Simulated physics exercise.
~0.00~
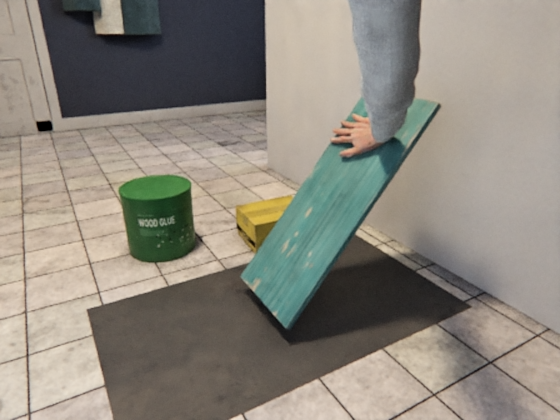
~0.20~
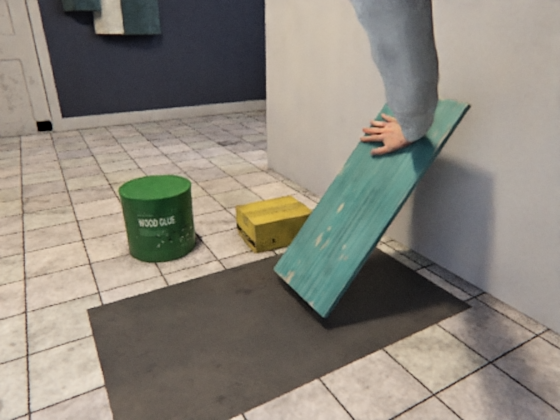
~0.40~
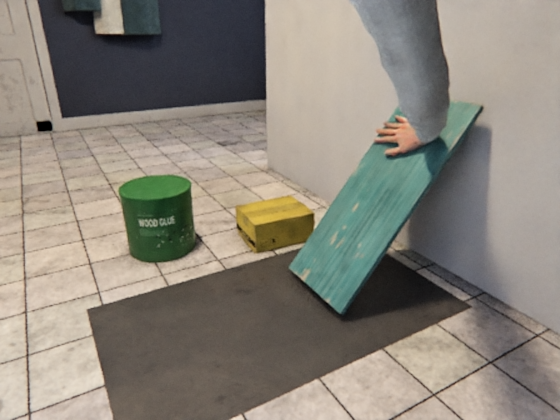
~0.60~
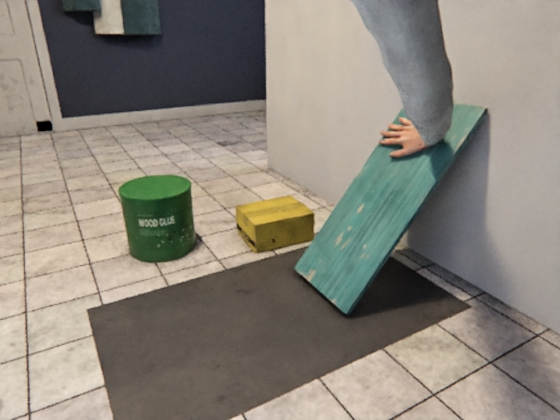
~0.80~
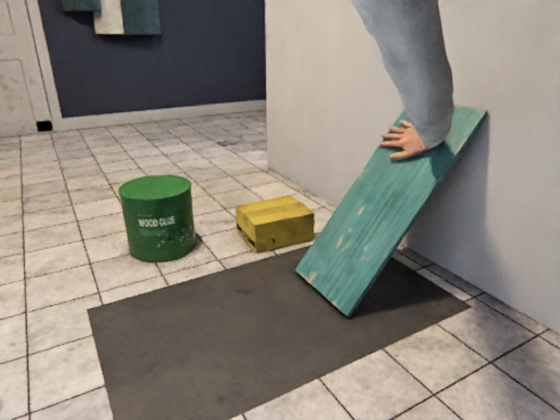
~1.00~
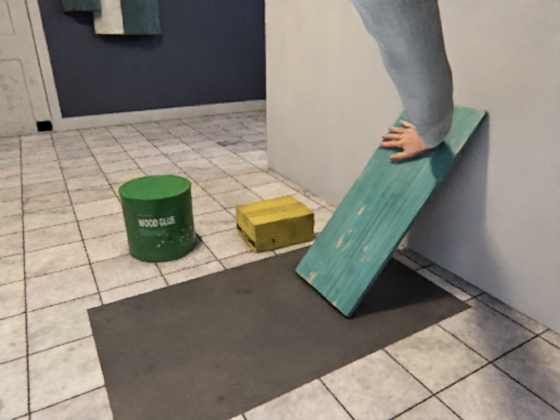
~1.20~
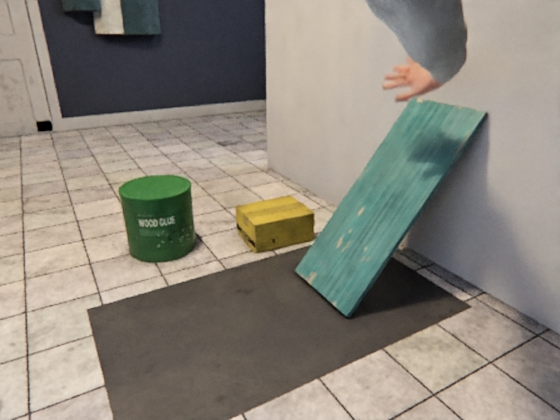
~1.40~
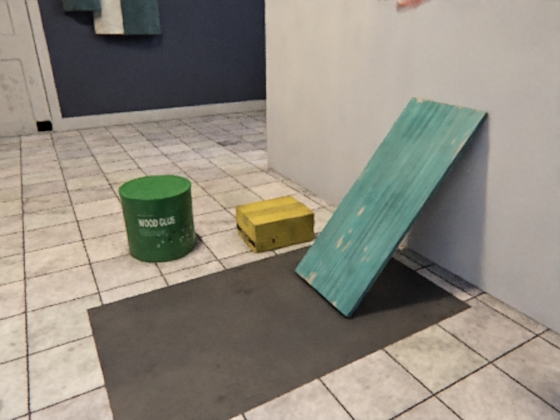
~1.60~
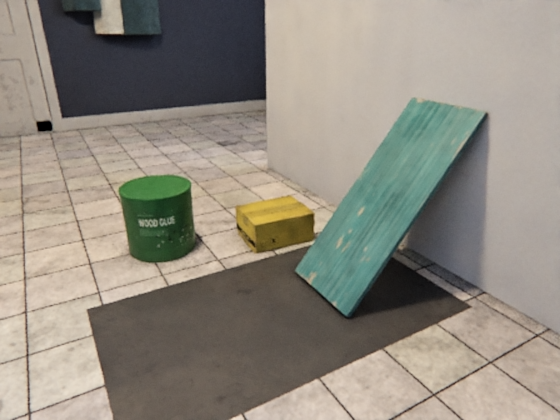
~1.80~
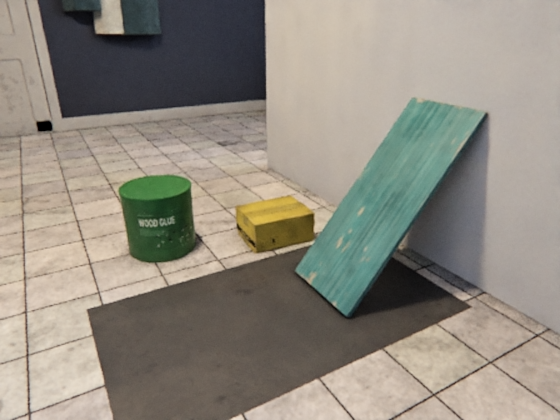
A hand leaning a turquoise board against a wall, letting go and withdrawing, the board staying propped near a yellow box.
